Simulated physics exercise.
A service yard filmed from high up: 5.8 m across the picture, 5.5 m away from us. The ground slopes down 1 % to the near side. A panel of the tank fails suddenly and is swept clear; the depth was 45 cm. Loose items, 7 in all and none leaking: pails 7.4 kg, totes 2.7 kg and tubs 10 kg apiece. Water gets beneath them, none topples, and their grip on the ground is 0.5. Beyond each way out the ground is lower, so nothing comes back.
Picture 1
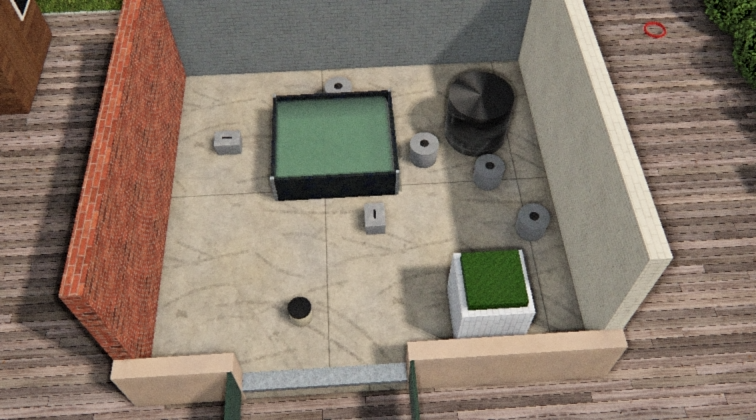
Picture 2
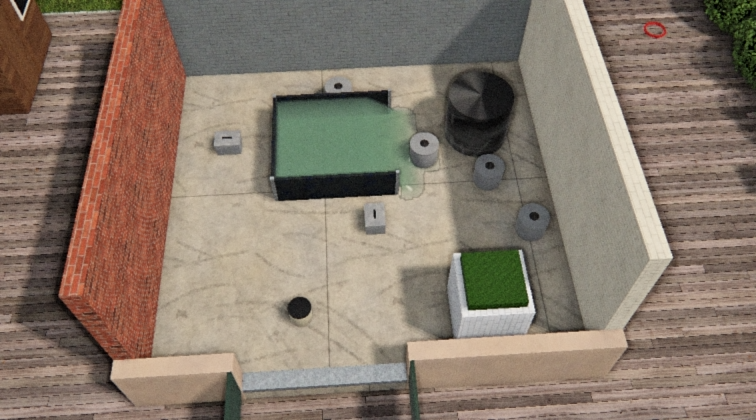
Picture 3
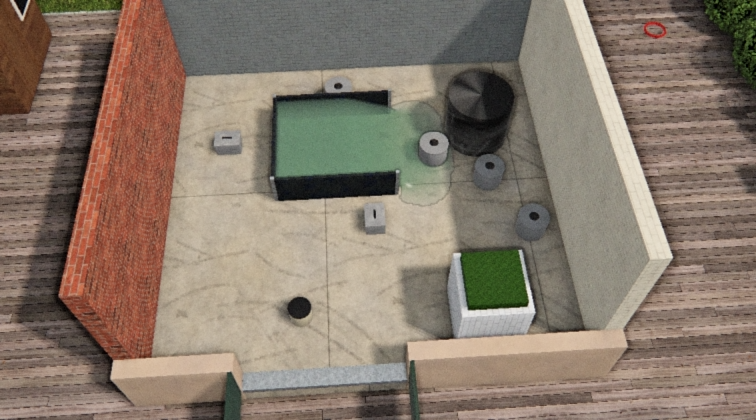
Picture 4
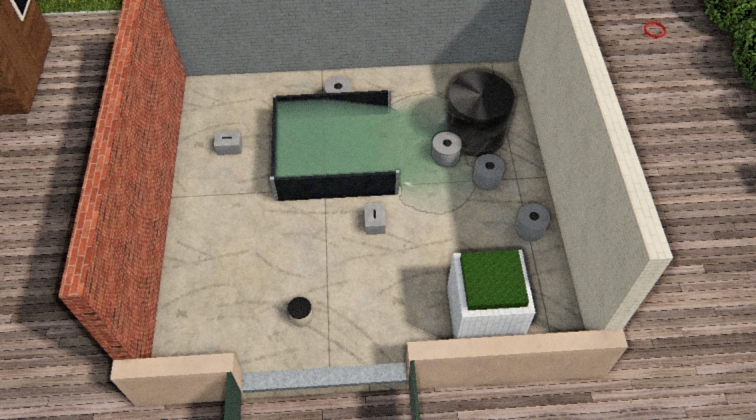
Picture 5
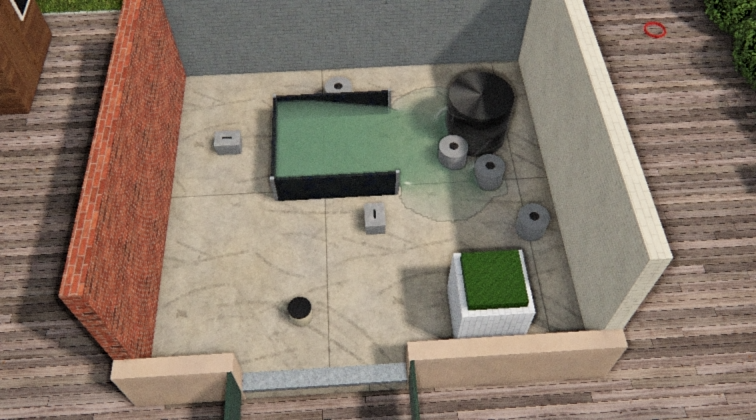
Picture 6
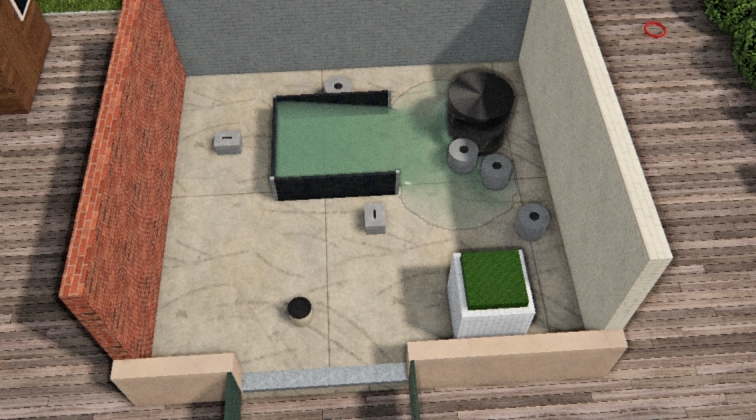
Green water spreads rightward from the open-sided tank and pushes a grey tub toward another.
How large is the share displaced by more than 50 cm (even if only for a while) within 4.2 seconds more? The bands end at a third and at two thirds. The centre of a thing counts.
That comes to from one to two thirds.
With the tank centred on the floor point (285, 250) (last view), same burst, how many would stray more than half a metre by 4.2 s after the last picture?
Then 3.
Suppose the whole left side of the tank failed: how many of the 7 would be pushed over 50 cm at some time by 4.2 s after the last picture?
Then 2.
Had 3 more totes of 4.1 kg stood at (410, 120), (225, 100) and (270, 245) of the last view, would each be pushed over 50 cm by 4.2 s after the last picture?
In that order: Over, under, under.
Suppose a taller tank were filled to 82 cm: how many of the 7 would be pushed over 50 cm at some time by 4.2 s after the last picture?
Then 6.
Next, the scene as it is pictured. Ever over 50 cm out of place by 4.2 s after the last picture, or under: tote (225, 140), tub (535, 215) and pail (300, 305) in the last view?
In turn: Less, past it, under.
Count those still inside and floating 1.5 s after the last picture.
I count 3.
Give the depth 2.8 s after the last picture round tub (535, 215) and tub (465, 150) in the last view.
Roughly 25 and 23 cm.
Then, 0.4 s after the last picture 2 of 7 are over 50 cm from their spots; 1 afloat.
Then, 1.5 s after the last picture 3 of 7 are over 50 cm from their spots; 3 afloat.
Then, 2.8 s after the last picture 3 of 7 are over 50 cm from their spots; 3 afloat.
Then, 4.2 s after the last picture 3 of 7 are over 50 cm from their spots, and 3 have been at some point; 3 afloat.
